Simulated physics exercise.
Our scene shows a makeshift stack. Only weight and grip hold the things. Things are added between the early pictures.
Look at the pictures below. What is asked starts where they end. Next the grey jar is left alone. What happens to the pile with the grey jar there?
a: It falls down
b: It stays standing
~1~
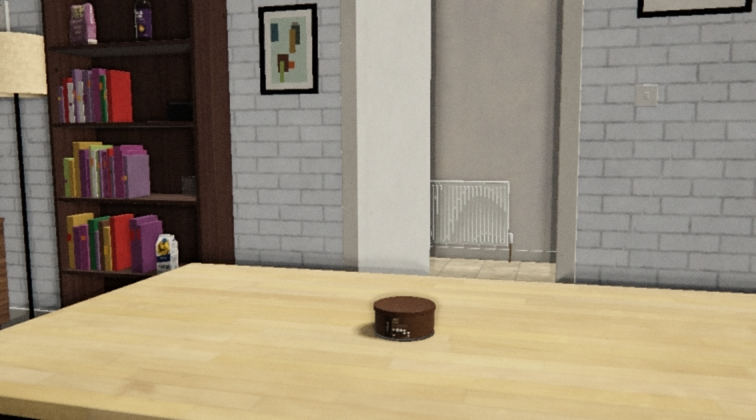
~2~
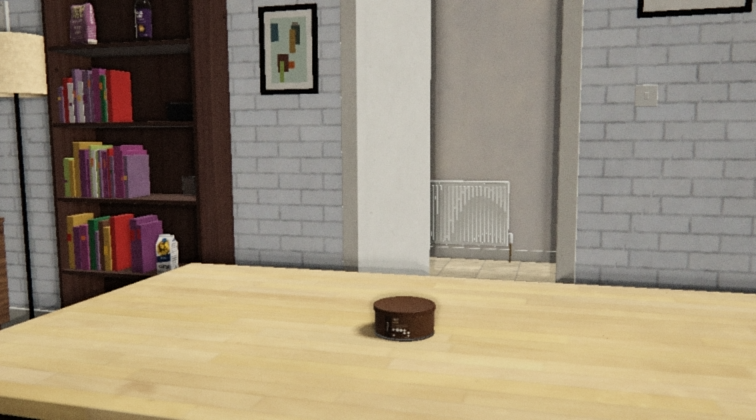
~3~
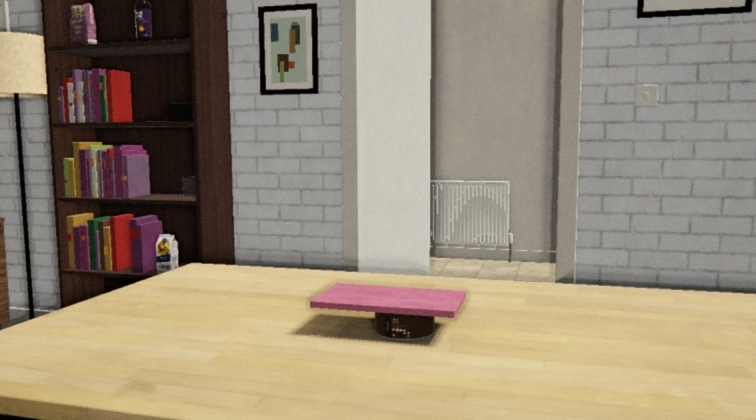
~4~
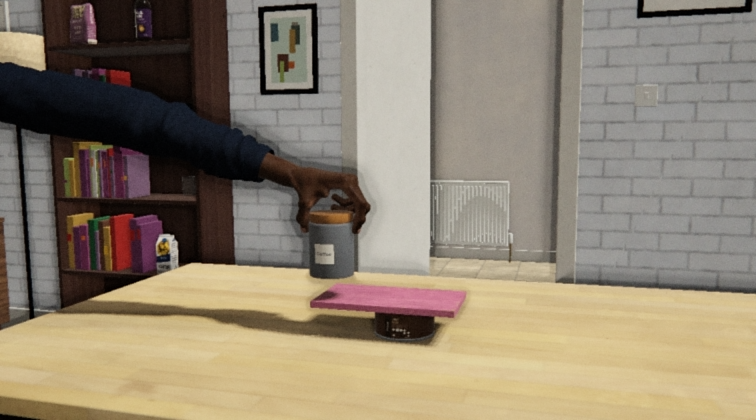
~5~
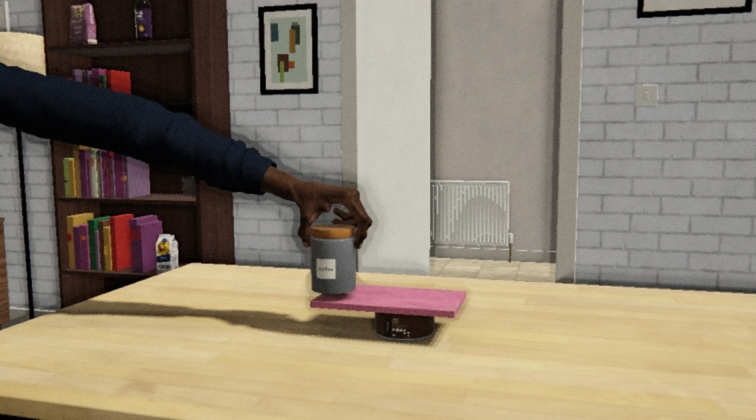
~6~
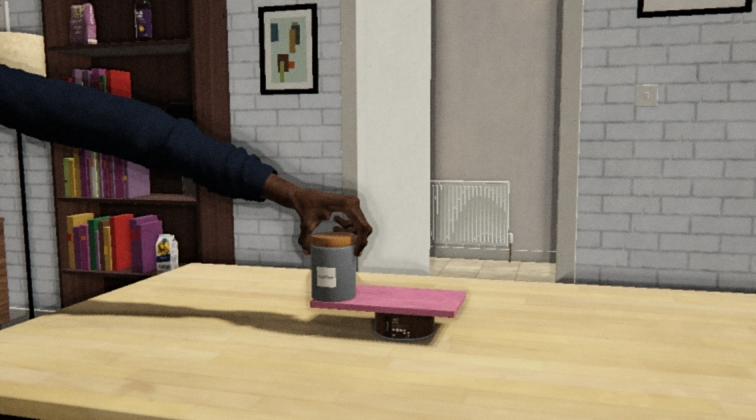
The answer is a.
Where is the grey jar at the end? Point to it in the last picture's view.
It finishes at about (293, 302).
Then, 0.30 s after the last picture, grey jar now fallen; pink board tipped 31° from how it was.
Then, 0.50 s after the last picture, pink board tipped 16° from how it was.
Then, 0.70 s after the last picture, nothing new.
At rest, fallen, grey jar; the other 2 in place. Seen from the same camera at the end, grey jar near (293, 303). The stack gives way.
